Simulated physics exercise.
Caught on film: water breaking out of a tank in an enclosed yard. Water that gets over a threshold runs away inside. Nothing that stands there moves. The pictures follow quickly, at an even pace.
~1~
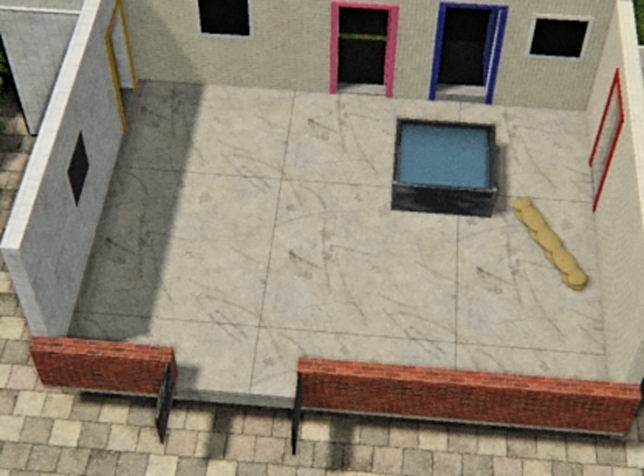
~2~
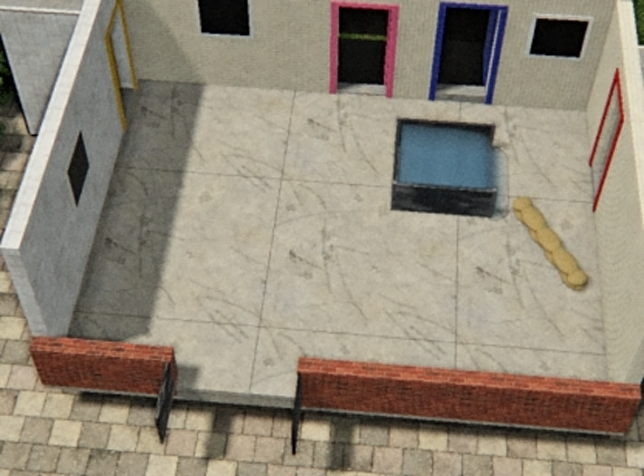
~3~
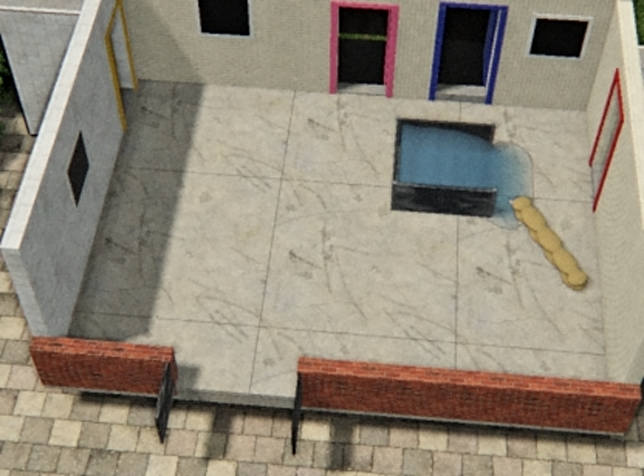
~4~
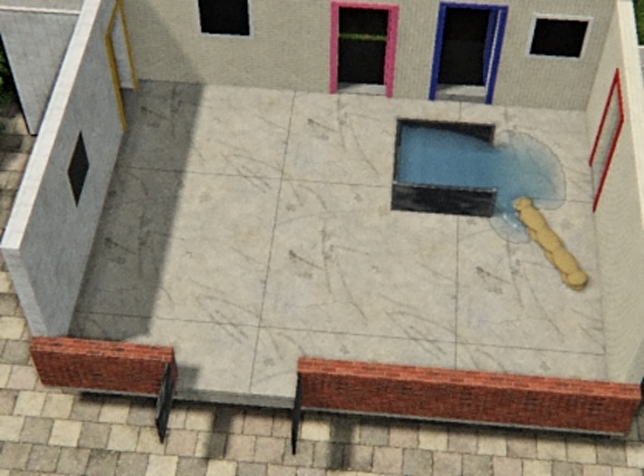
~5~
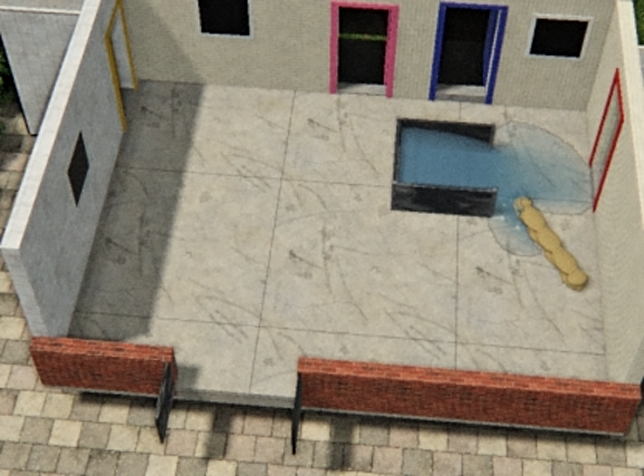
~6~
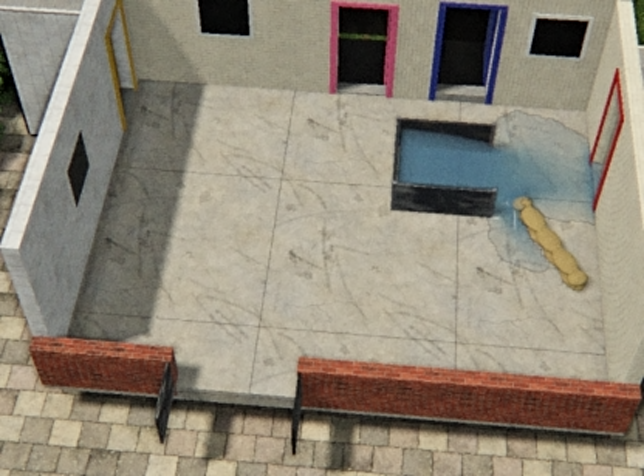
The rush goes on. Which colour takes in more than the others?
The red doorway takes the most.
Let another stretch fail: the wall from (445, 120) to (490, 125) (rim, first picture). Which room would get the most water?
That is the one in blue.
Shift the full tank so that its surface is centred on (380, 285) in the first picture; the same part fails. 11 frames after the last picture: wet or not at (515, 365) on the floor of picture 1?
At that place: Awash.
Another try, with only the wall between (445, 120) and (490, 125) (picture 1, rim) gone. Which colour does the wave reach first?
That is the one in blue.
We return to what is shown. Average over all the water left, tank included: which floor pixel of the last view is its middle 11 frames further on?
I would point to (518, 186).
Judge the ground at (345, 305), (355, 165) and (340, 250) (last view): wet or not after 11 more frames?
As listed: Dry, no water, dry.
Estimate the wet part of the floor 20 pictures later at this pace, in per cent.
Some 25 per cent.
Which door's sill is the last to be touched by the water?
That is the yellow door.
A moment on, water covers 15 % of the floor; blue door not reached, pink door not reached, red door a lot in, yellow door not reached.
Next, water covers 20 % of the floor; blue door not reached, pink door not reached, red door a lot in, yellow door not reached.
Then, water covers 25 % of the floor; blue door wet at the sill, nothing in, pink door wet at the sill, nothing in, red door a lot in, yellow door not reached.
Later, water covers 40 % of the floor; blue door wet at the sill, nothing in, pink door wet at the sill, nothing in, red door a lot in, yellow door not reached.
In the end, water covers 65 % of the floor; blue door wet at the sill, nothing in, pink door wet at the sill, nothing in, red door a lot in, yellow door wet at the sill, nothing in; the red door has let in the most.
